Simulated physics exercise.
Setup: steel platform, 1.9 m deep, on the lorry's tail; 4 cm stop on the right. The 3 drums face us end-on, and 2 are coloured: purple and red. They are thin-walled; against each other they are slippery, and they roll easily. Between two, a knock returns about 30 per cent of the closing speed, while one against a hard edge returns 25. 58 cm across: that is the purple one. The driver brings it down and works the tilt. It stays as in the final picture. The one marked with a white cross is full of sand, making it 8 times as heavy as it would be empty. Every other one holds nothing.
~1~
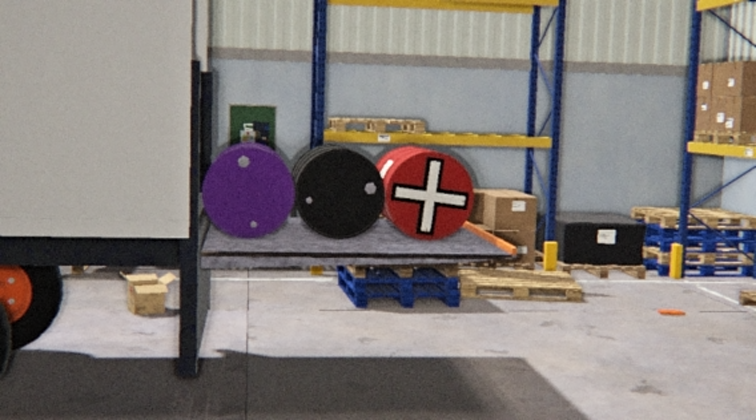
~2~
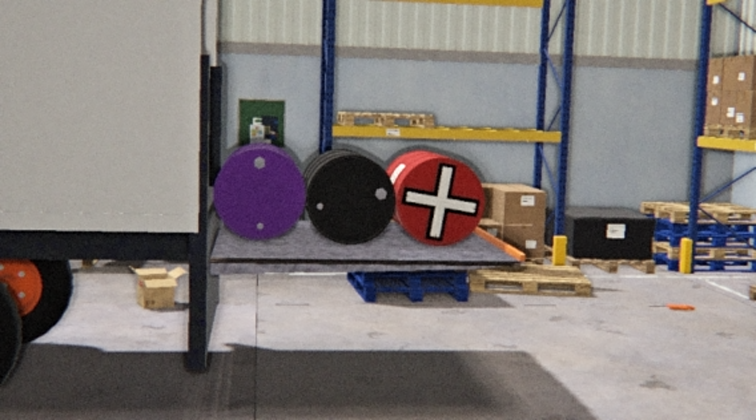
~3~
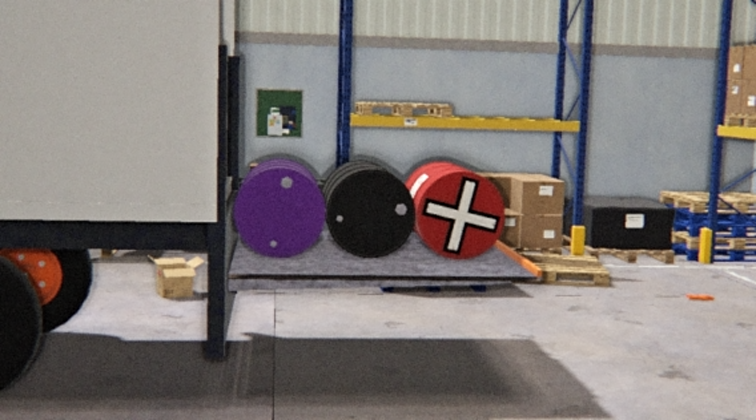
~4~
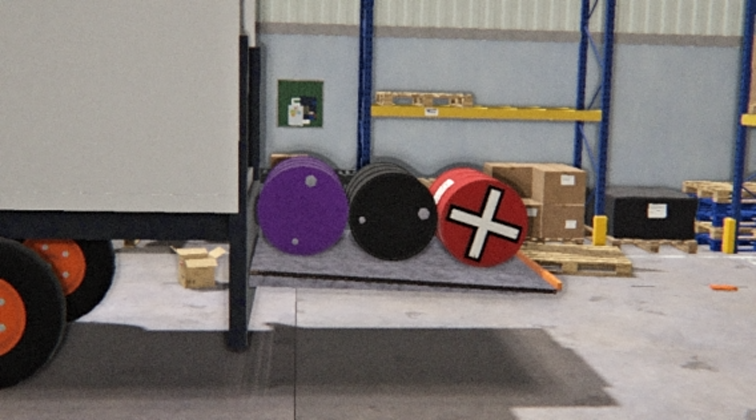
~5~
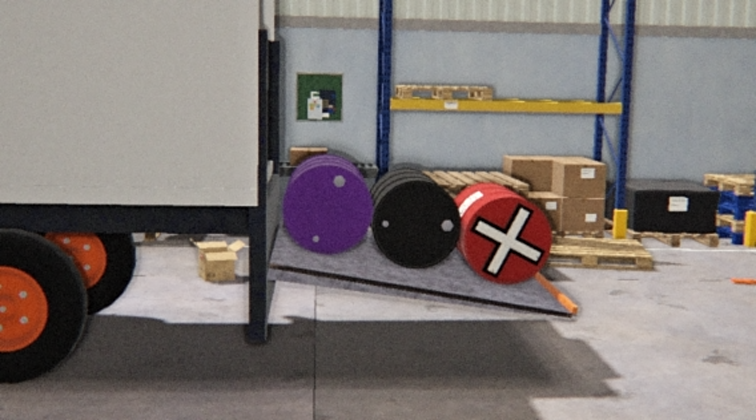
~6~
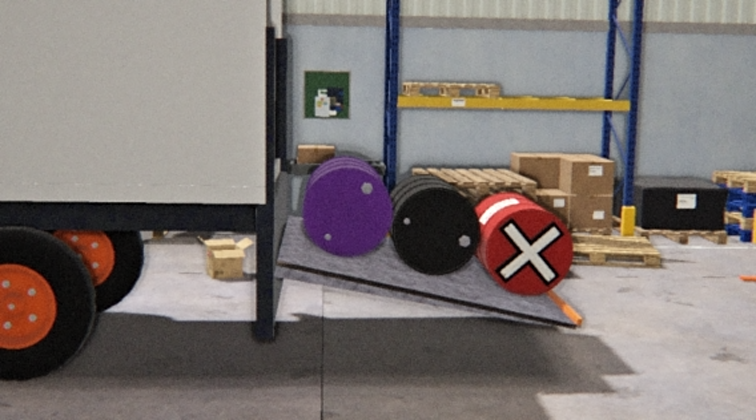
Lorry tail platform carrying purple, black and red drums lowering, then tilting down to the right as the drums shift rightward.
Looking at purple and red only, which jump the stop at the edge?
Result: Purple stays, red leaves.
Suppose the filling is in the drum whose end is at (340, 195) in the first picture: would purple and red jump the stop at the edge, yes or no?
Under that setup, for purple it happens, and for red it happens.
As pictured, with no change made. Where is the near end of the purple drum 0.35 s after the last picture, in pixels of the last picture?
I'd point to somewhere near (381, 220).
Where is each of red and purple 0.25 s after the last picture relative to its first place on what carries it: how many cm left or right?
Red has gone 30 cm to the right and purple 25 cm to the right.
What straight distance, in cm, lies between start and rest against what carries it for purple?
Purple: 140.
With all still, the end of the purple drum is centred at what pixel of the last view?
In the last picture it sits near (545, 256).
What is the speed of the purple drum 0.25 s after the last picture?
Roughly 0.7 m/s.
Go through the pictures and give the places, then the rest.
The first picture shows purple (249, 193), red (431, 197); plate level; stop at (514, 251); white cross at (431, 197).
The second picture shows purple (260, 195), red (441, 202); plate level.
The third picture shows purple (280, 213), red (462, 216); plate level.
The fourth picture shows purple (303, 211), red (485, 224); plate tilted 3°; stop at (560, 286).
The fifth picture shows purple (328, 210), red (509, 242); plate tilted 9°.
The sixth picture shows purple (348, 213), red (530, 253); plate tilted 12°; stop at (580, 322).
Then, 0.25 s past the sixth picture, purple is on the plate, 130 cm from the stop, rolling right; red is on the plate, 10 cm from the stop, rolling right; 0 of 3 are off.
Then, 0.35 s past the sixth picture, purple is on the plate, 125 cm from the stop, rolling right; red is on the plate, 5 cm from the stop, rolling right; 0 of 3 are off.
Then, 0.45 s past the sixth picture, purple is on the plate, 115 cm from the stop, rolling right; red is on the plate, 5 cm from the stop, rolling right; 0 of 3 are off.
Then, 0.65 s past the sixth picture, purple is on the plate, 100 cm from the stop, rolling right; red is over the stop and falling; 1 of 3 is off.
Finally (6.35 s after the last picture), purple is on the plate, 15 cm from the stop; red is on the ground; 2 of 3 are off.
